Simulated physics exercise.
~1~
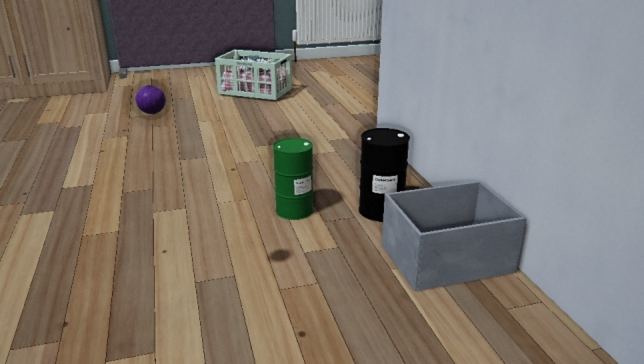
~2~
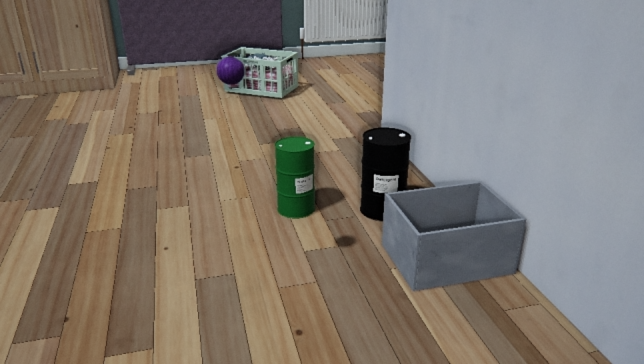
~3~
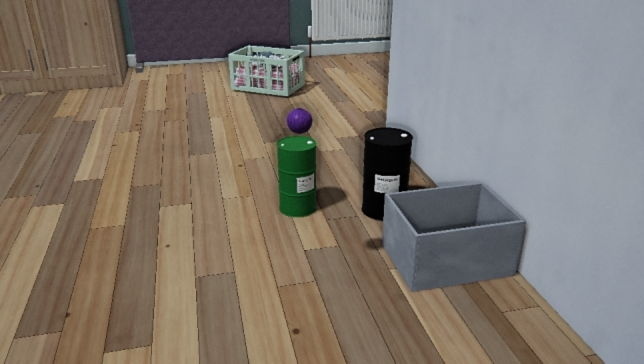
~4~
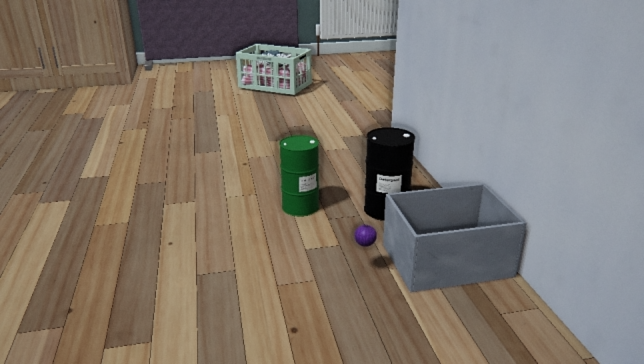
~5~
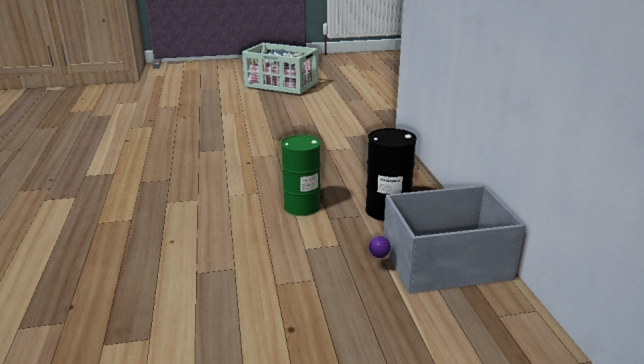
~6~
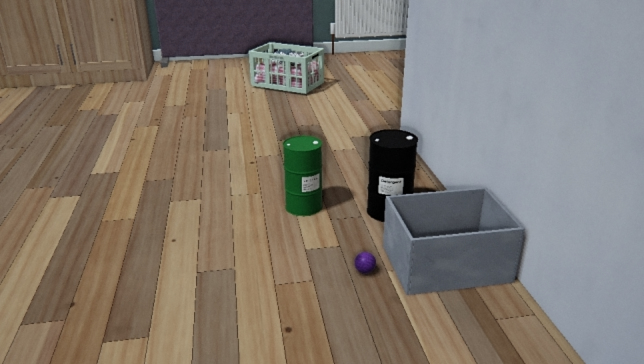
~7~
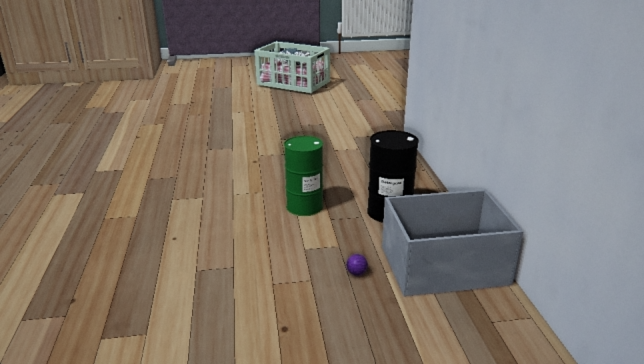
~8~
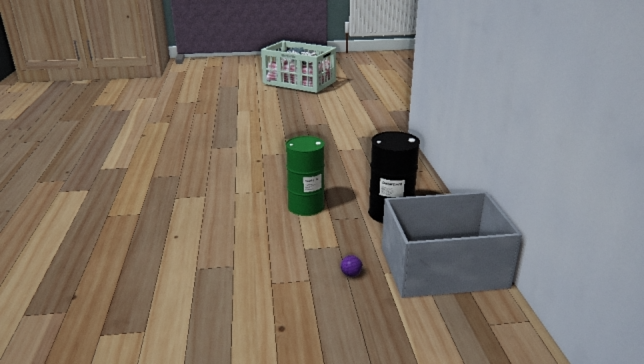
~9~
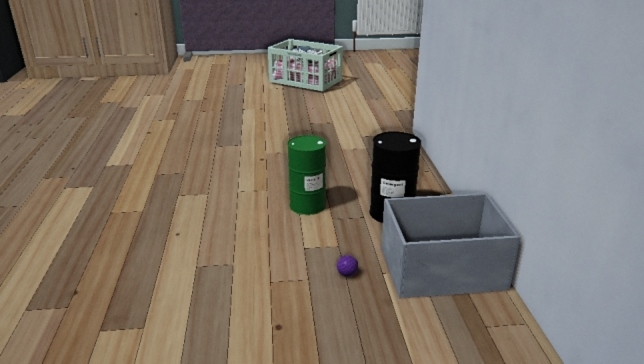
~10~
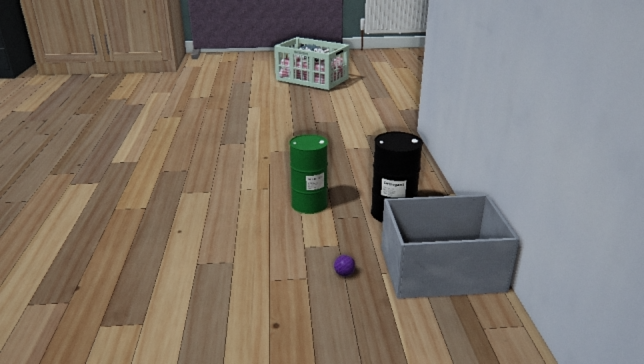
Purple ball flying across a room past green and black barrels, dropping beside an open grey box and settling outside it.
